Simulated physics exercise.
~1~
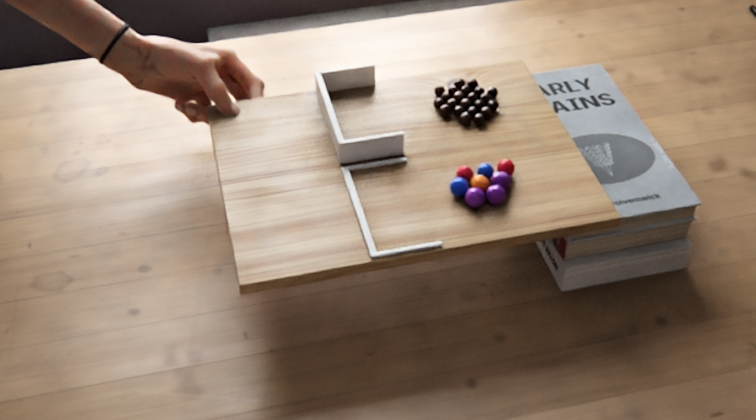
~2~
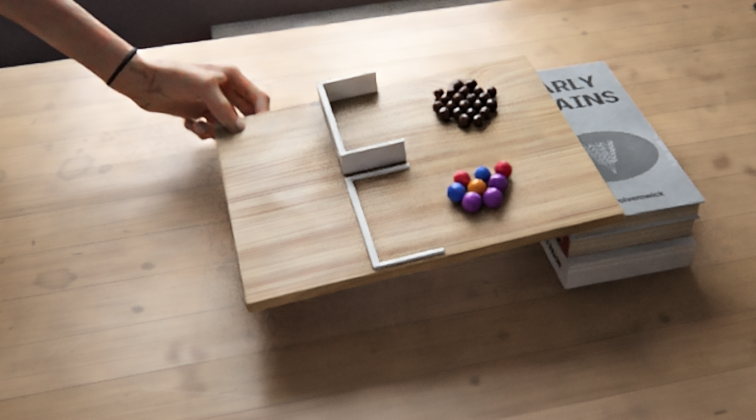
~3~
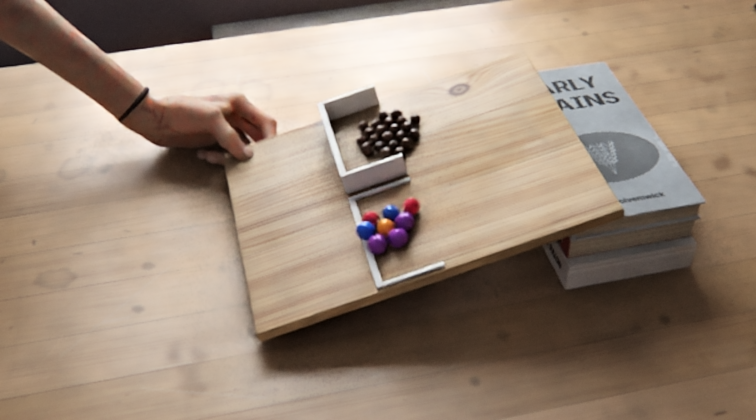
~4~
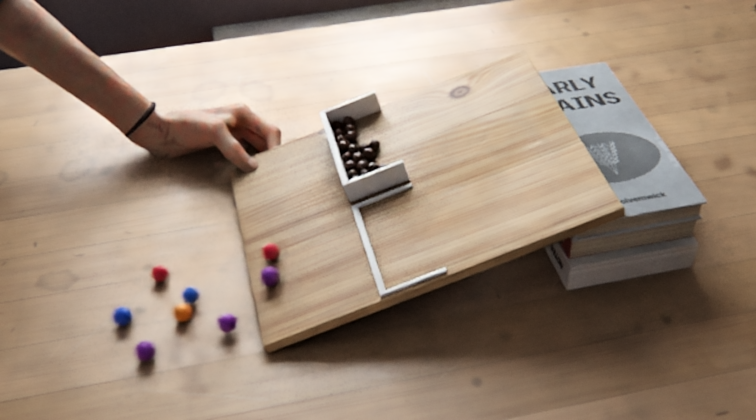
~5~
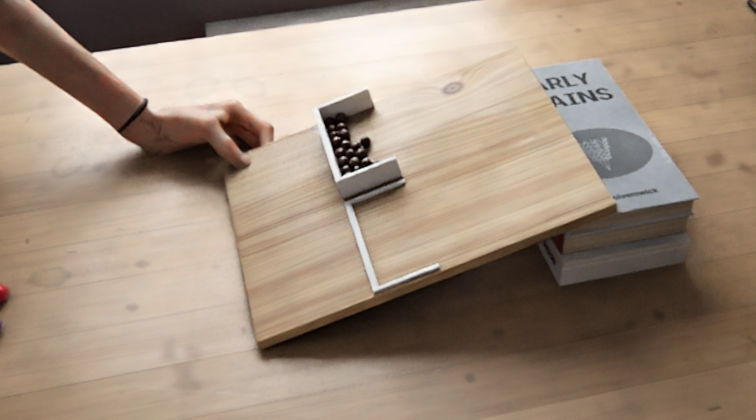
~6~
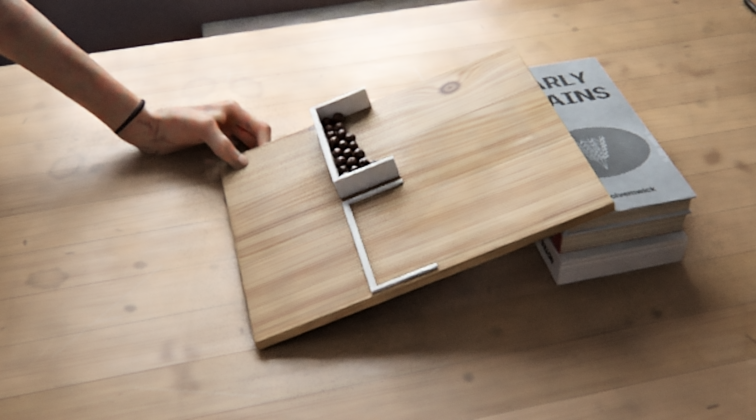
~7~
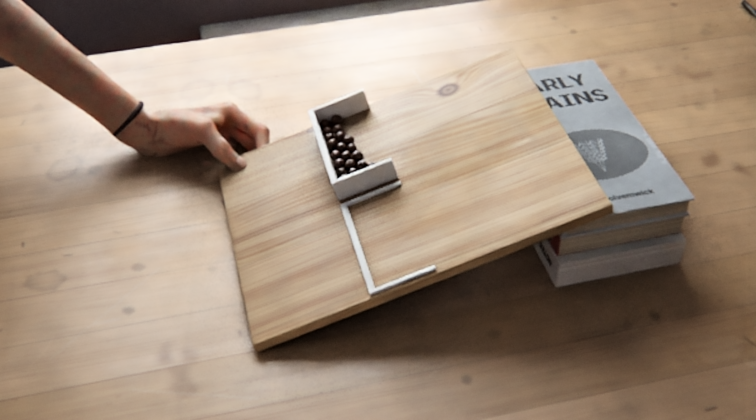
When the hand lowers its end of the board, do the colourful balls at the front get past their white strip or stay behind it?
The colourful balls get past their strip and roll off the board onto the table. The dark pieces at the back are stopped by theirs.
On a table, a hand tilts a board; bright balls roll off, dark ones stay caught.
